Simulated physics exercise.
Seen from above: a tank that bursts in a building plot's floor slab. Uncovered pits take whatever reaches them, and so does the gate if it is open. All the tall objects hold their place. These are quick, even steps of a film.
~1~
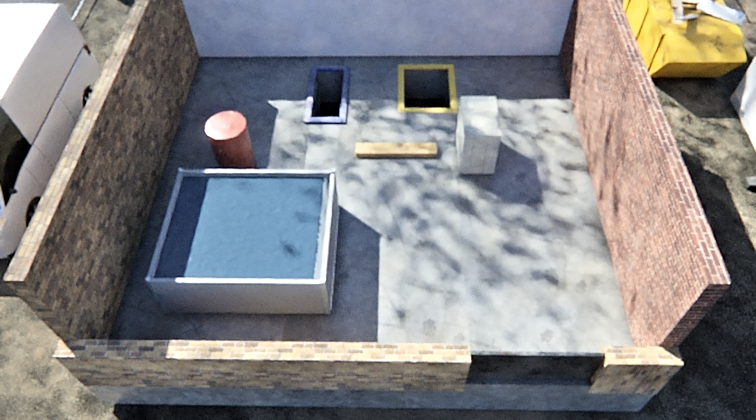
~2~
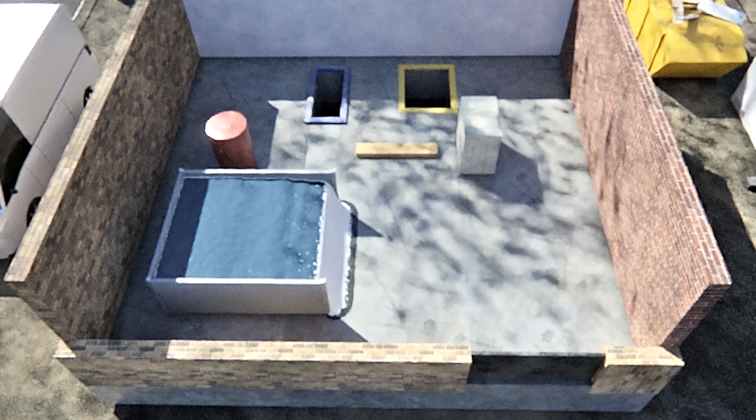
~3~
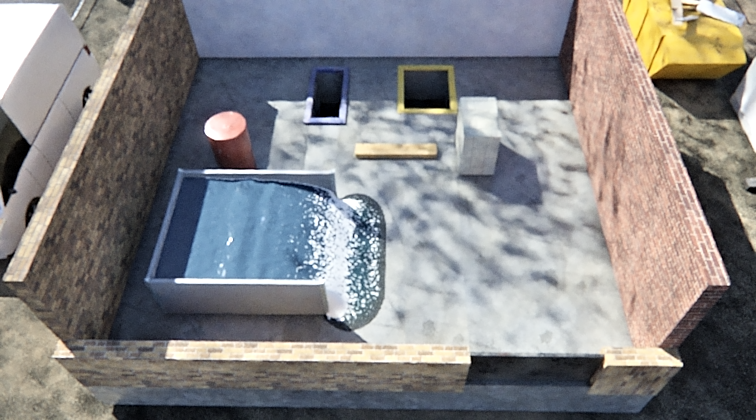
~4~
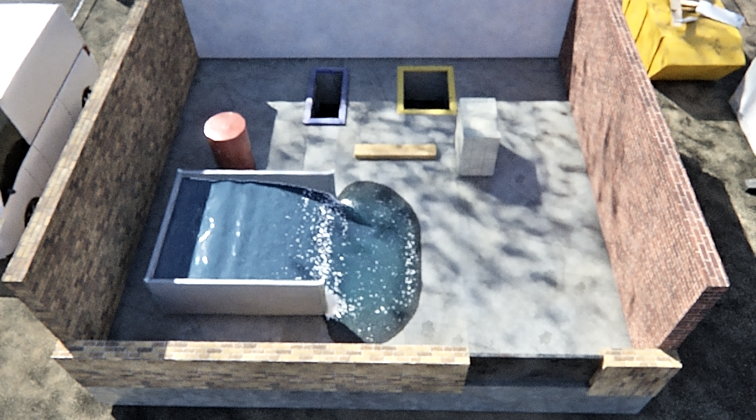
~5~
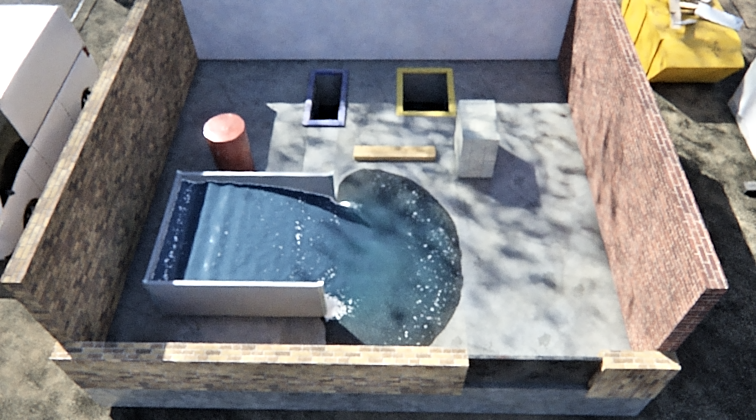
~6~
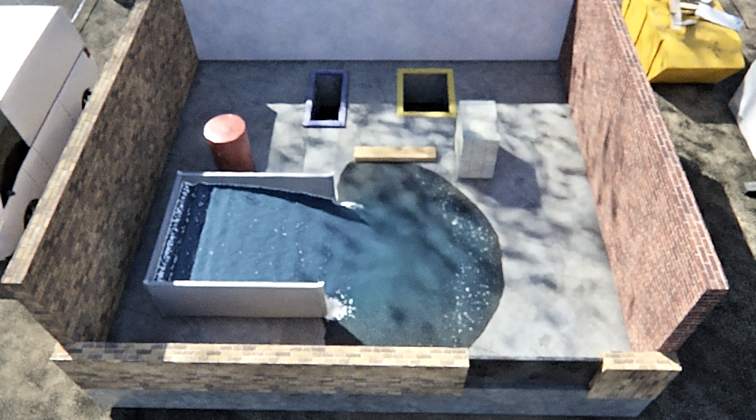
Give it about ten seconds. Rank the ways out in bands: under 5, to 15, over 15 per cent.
The gate takes less than 5 %; the blue pit takes less than 5 %; the yellow pit takes more than 15 %.
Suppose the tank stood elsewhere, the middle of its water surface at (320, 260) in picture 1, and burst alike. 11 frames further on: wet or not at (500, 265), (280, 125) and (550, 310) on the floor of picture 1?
One after the other: Wet, no water, flooded.
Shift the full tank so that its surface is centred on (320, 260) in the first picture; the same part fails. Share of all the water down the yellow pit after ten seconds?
In per cent: Yellow 30.
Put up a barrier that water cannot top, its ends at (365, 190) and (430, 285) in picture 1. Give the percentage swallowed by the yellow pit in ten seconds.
Parts in a hundred: Yellow 12.
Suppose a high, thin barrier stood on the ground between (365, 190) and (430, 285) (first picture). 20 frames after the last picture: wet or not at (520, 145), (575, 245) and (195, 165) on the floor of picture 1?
In turn: Flooded, under water, not flooded.
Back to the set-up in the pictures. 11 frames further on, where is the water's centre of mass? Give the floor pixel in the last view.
Around (409, 260).
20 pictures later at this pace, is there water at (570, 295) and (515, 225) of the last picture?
As listed: Wet, wet.
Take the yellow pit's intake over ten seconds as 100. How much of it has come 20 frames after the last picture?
I make it 10 per cent.
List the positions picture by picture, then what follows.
The water tank at (248, 225) is whole and still, in the first picture.
Water pours out at (330, 247) and has run to (344, 204), in the second picture.
The front is at (364, 199), out from the gap at (329, 248), in the third picture.
Water pours out at (329, 250) and has run to (378, 340), in the fourth picture.
Water pours out at (328, 252) and has run to (445, 216), in the fifth picture.
The front is at (497, 289), out from the gap at (328, 253), in the sixth picture.
A moment on, water covers 40 % of the floor; the gate 0 %, the blue pit 0 %, the yellow pit 0 %.
Next, water covers 45 % of the floor; the gate 0 %, the blue pit 0 %, the yellow pit 0 %.
Then, water covers 50 % of the floor; the gate 0 %, the blue pit 0 %, the yellow pit 2 %.
Later, water covers 70 % of the floor; the gate 0 %, the blue pit 0 %, the yellow pit 9 %.
In the end, water covers 95 % of the floor; the gate 0 %, the blue pit 1 %, the yellow pit 23 %.
